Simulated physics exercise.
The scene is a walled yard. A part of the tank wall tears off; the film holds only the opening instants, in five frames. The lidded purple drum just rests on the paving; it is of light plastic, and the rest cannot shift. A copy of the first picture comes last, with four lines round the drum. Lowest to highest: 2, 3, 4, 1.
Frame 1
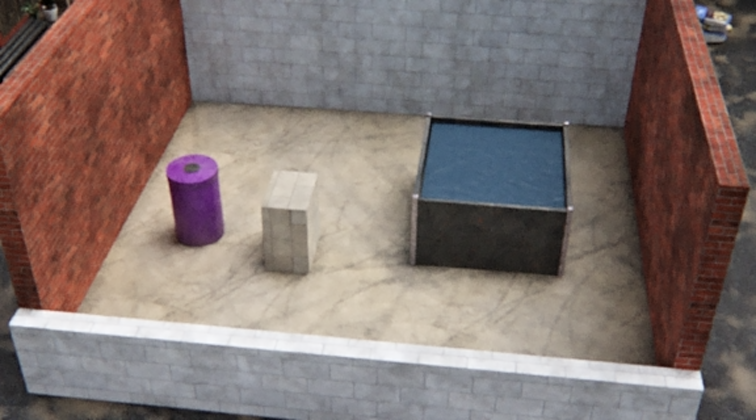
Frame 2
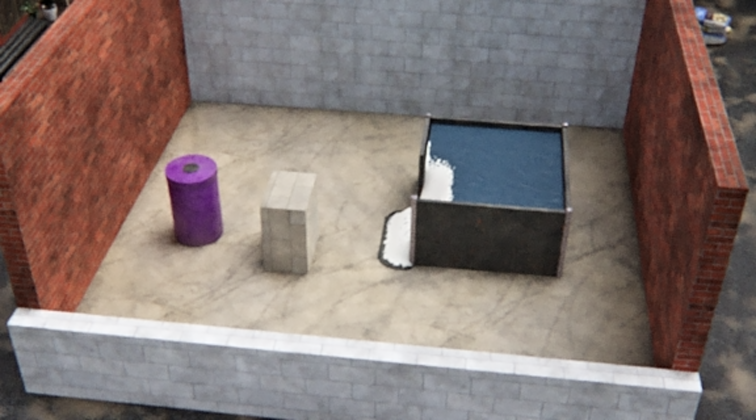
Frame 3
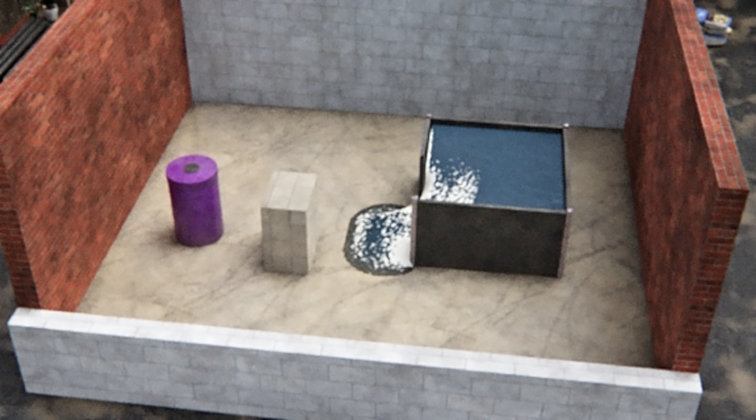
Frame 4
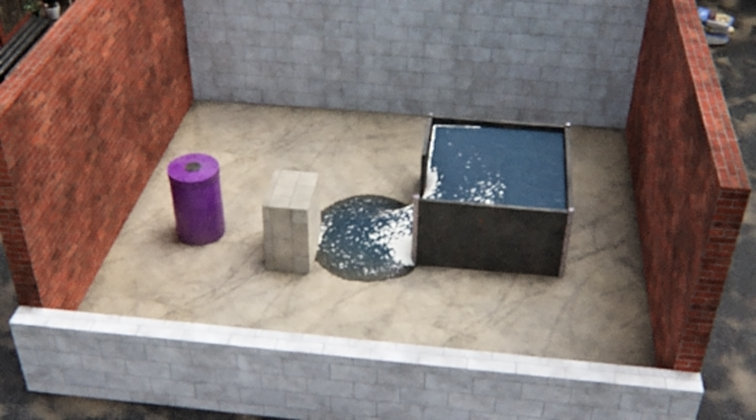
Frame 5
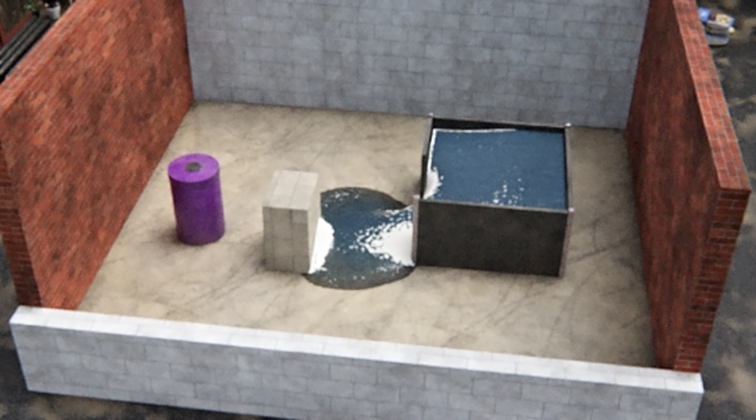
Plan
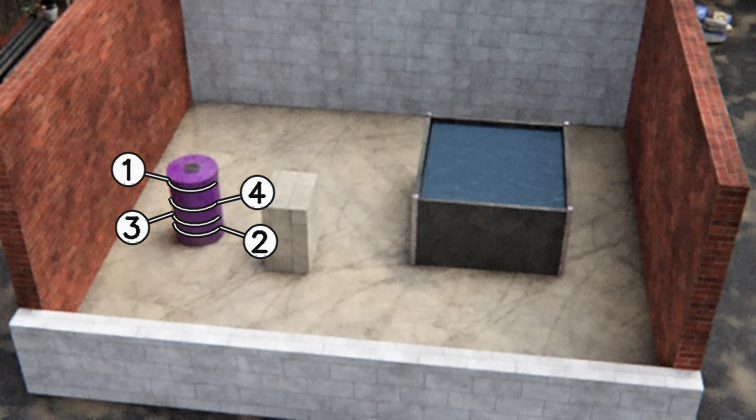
The clip shows a walled yard with a purple drum, a pale block and a dark tank of water; water pours from the tank's left side and spreads leftward across the ground, reaching the block and foaming against it.
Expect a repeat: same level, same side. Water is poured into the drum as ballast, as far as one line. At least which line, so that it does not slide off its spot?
2 will do.
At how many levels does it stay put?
All of the four.
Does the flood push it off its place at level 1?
No, not at all.
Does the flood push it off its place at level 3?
No, not at all.
In white, 1 at (186, 191); 2 at (192, 235); 3 at (191, 225); 4 at (189, 210); from the bottom up 2, 3, 4, 1.
For level 1, it does not move.
For level 2, it does not move.
For level 3, it does not move.
For level 4, it does not move.
